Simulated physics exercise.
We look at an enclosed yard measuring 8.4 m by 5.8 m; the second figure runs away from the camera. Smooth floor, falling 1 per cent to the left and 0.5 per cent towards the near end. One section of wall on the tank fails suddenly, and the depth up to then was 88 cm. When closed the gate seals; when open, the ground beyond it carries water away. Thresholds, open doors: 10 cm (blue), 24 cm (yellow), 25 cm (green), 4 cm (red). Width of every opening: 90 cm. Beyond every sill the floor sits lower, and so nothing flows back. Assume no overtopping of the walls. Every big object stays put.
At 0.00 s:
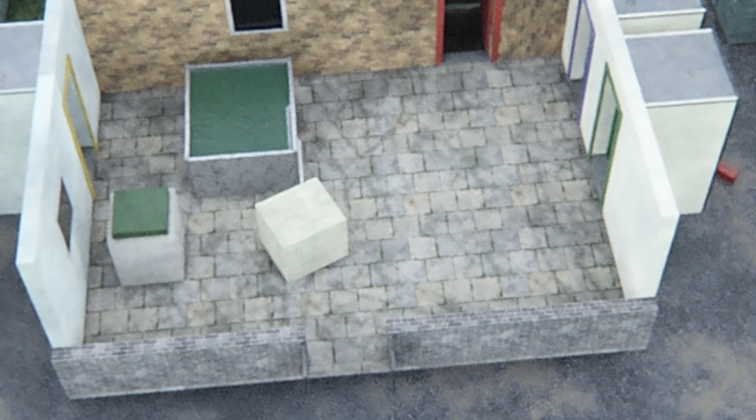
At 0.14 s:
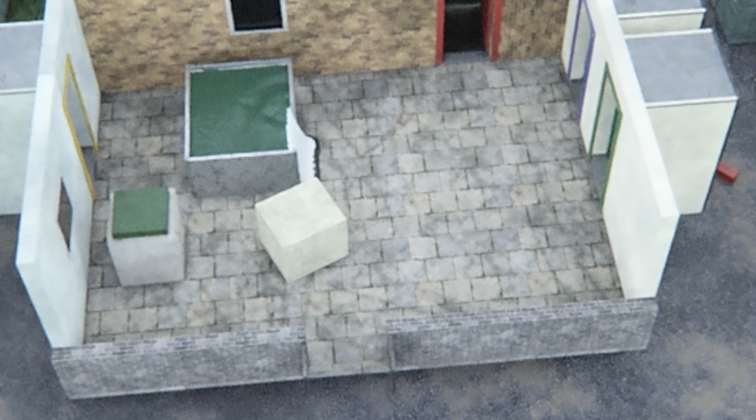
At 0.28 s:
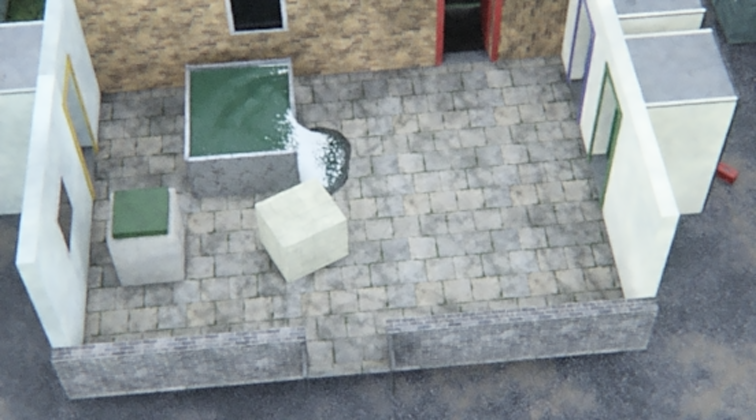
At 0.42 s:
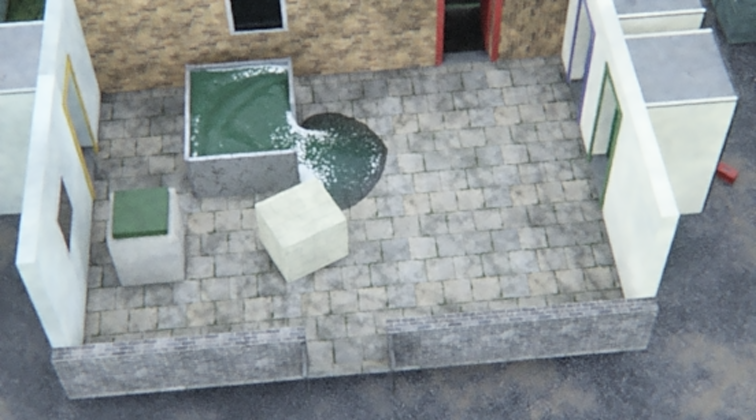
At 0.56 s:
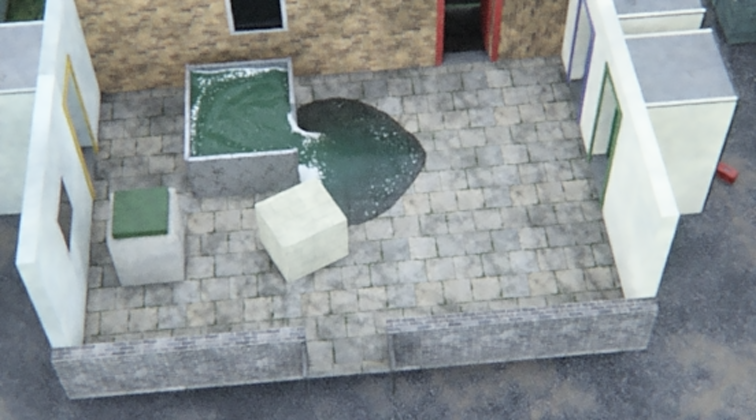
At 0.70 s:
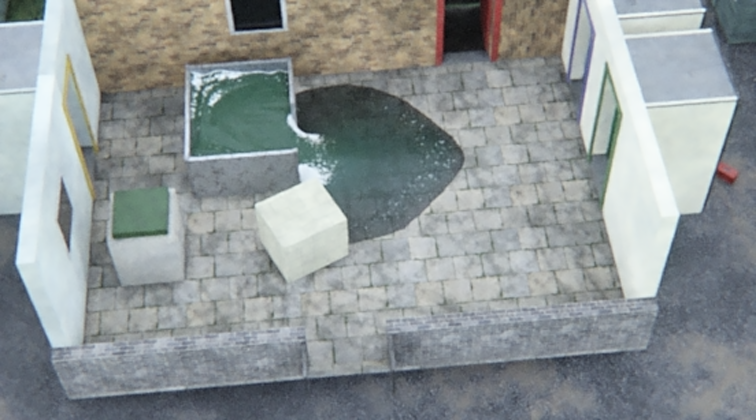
Green water bursting from the right side of a raised tank and spreading rightward across a walled, stone-paved yard past a pale block.
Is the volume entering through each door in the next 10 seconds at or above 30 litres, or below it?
Result: My guess is the blue door lets through more than the limit, my guess is the yellow door lets through less than the limit, my guess is the green door lets through less than the limit, my guess is the red door lets through more than the limit.
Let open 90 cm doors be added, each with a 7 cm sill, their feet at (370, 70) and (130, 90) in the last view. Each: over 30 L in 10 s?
Result in order - not enough, then not enough.
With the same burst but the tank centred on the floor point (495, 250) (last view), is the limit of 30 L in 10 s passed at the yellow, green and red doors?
Yellow stays inside, green stays inside, red goes beyond, judged against that limit.
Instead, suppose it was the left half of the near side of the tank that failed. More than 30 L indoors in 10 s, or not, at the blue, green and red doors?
Door by door - blue: Within bounds, green: Within bounds, red: Within bounds.
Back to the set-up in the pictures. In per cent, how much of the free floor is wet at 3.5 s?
I'd say around 55 % is wet.
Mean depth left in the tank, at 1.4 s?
Around 56 cm on average.
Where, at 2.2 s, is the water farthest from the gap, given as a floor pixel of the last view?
Somewhere about (614, 294).
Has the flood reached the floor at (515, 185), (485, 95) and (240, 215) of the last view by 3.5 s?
Soaked, soaked, untouched.
After 1.4 s water covers 40 % of the floor and is deepest (44 cm) near (306, 170); blue door not reached, yellow door not reached, green door 8 cm at the sill, 0 L in, red door 5 cm at the sill, 0 L in.
After 2.2 s water covers 55 % of the floor and is deepest (32 cm) near (306, 170); blue door 22 cm at the sill, 18 L in, yellow door not reached, green door 25 cm at the sill, 0 L in, red door 10 cm at the sill, 5 L in.
After 3.5 s water covers 55 % of the floor and is deepest (27 cm) near (610, 325); blue door 20 cm at the sill, 86 L in, yellow door not reached, green door 15 cm at the sill, 0 L in, red door 7 cm at the sill, 24 L in.
After 6.0 s water covers 65 % of the floor and is deepest (16 cm) near (475, 164); blue door 9 cm at the sill, 117 L in, yellow door not reached, green door 13 cm at the sill, 0 L in, red door 10 cm at the sill, 71 L in.
After 10.0 s water covers 85 % of the floor and is deepest (15 cm) near (118, 370); blue door 4 cm at the sill, 118 L in, yellow door not reached, green door 5 cm at the sill, 0 L in, red door 7 cm at the sill, 118 L in.
